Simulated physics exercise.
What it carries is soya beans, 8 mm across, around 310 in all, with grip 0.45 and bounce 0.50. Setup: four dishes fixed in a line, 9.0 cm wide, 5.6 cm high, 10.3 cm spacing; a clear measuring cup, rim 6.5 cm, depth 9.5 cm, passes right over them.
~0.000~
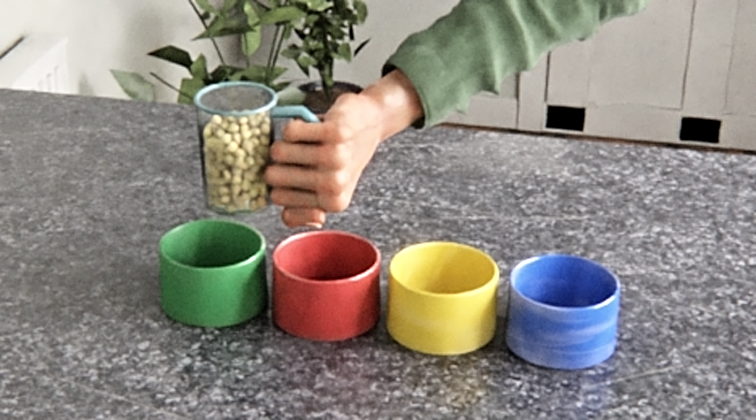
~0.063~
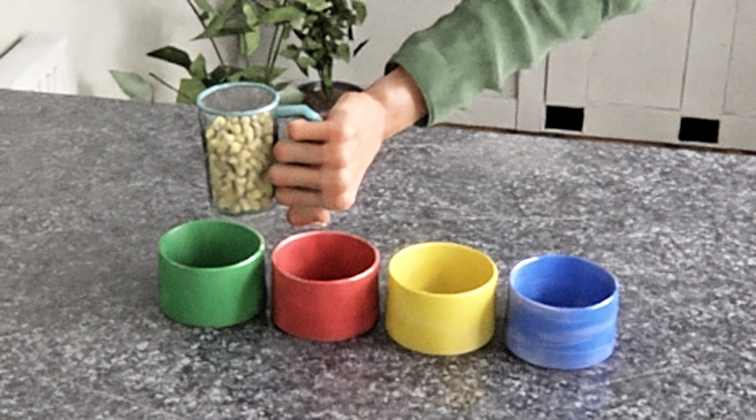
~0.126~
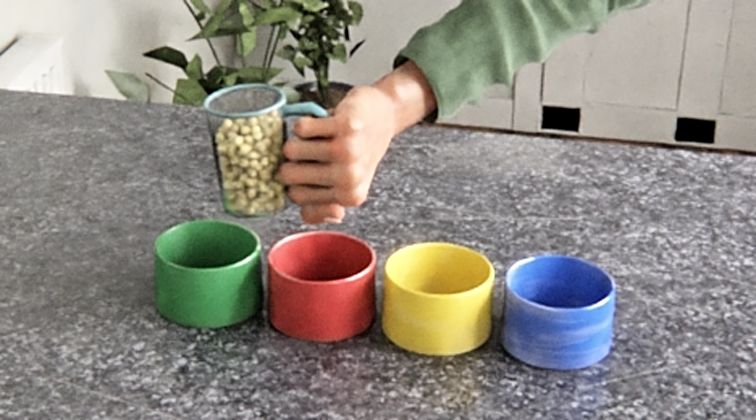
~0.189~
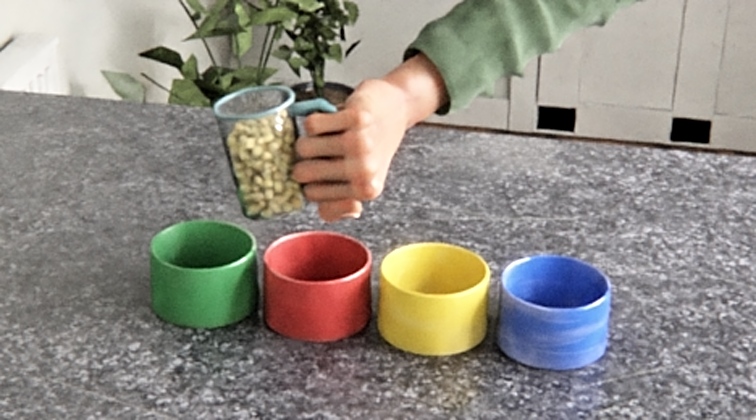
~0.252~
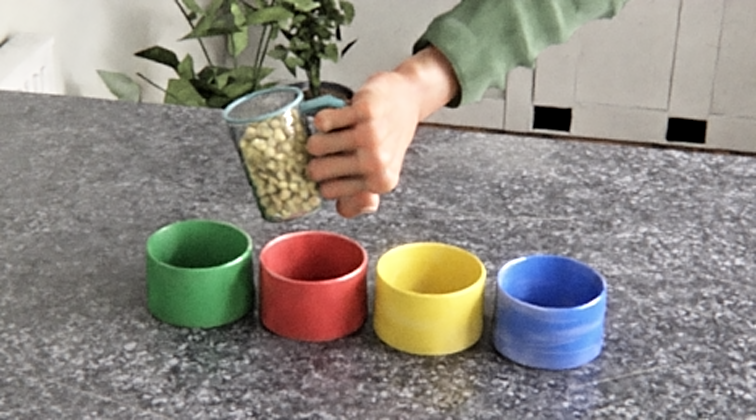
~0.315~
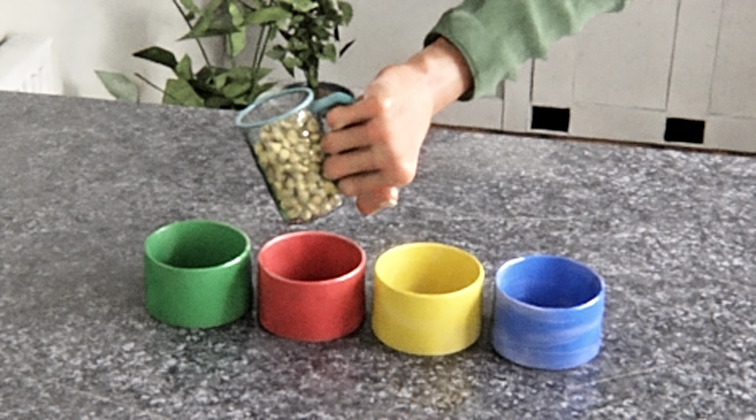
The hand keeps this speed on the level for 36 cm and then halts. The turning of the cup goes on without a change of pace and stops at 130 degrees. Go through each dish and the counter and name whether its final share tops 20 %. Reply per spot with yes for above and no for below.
Red dish: No, below. Blue dish: Yes, above. Green dish: No, below. Yellow dish: No, below. Counter: No, below.
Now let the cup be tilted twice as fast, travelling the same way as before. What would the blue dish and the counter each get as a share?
In the blue dish 0; on the counter 10.
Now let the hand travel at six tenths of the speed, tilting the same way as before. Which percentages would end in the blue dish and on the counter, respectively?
Blue: 0; counter: 10.
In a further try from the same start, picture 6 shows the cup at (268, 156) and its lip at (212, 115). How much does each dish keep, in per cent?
The red dish keeps 10, the blue one 0, the green one 0 and the yellow one 90.
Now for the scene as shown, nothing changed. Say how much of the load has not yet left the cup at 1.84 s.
It comes out close to 0 per cent.
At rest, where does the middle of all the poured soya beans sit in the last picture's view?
Look around (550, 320) in the last picture.
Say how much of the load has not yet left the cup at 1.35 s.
My estimate is about 85 per cent.
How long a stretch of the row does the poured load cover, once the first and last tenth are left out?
That stretch measures near 6 centimetres.
After 0.94 s, tilt 73 degrees; cup holds 100 %.
After 1.35 s, tilt 107 degrees; cup holds 85 %, blue 10 %, yellow 5 %.
After 1.84 s, tilt 130 degrees; cup holds 0 %, blue 85 %.
At rest (2.4 s), red 0 %, blue 90 %, green 0 %, yellow 0 %, counter 10 %.
